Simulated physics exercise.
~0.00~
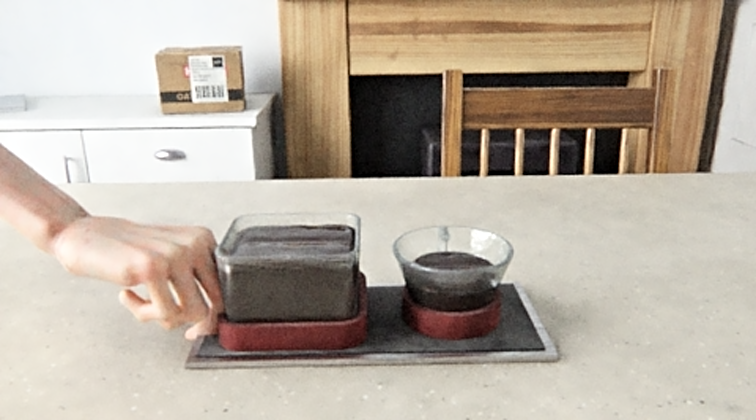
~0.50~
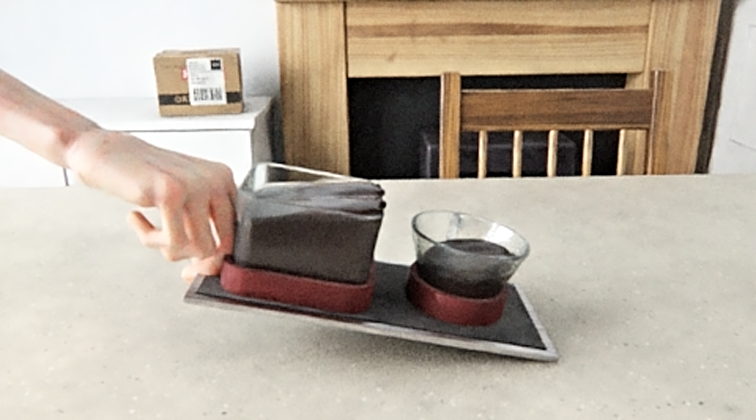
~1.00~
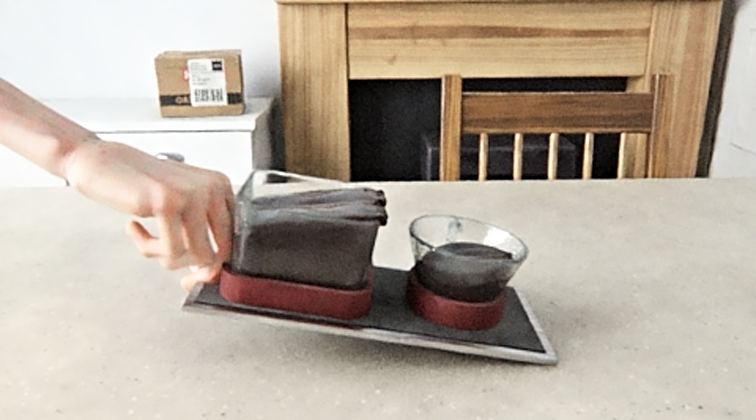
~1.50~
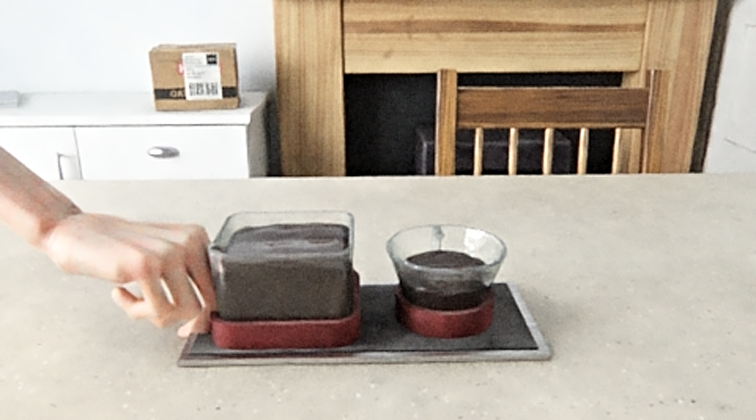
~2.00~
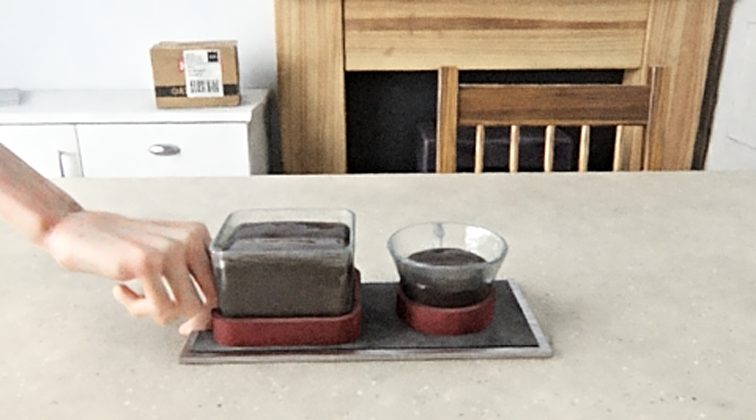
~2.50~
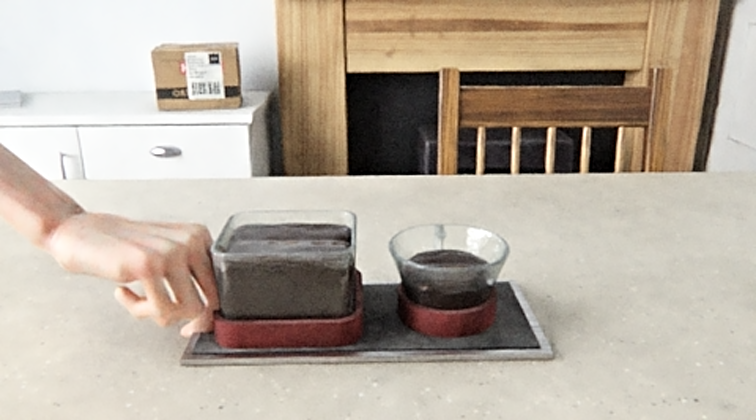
On a pale speckled countertop, with a wooden chair, a fireplace surround and a white cabinet behind, a dark tray carries a square clear container and a wide glass bowl, each holding dark liquid in a red holder. A hand at the left grips the tray's edge and lifts it, tipping the tray down towards the right. The liquid surges up to the square container's right rim and slops over, while the bowl's contents lean to the right. The hand then lowers the edge back to the counter. Both vessels end upright in their holders, the liquid settling, with the hand still at the tray.
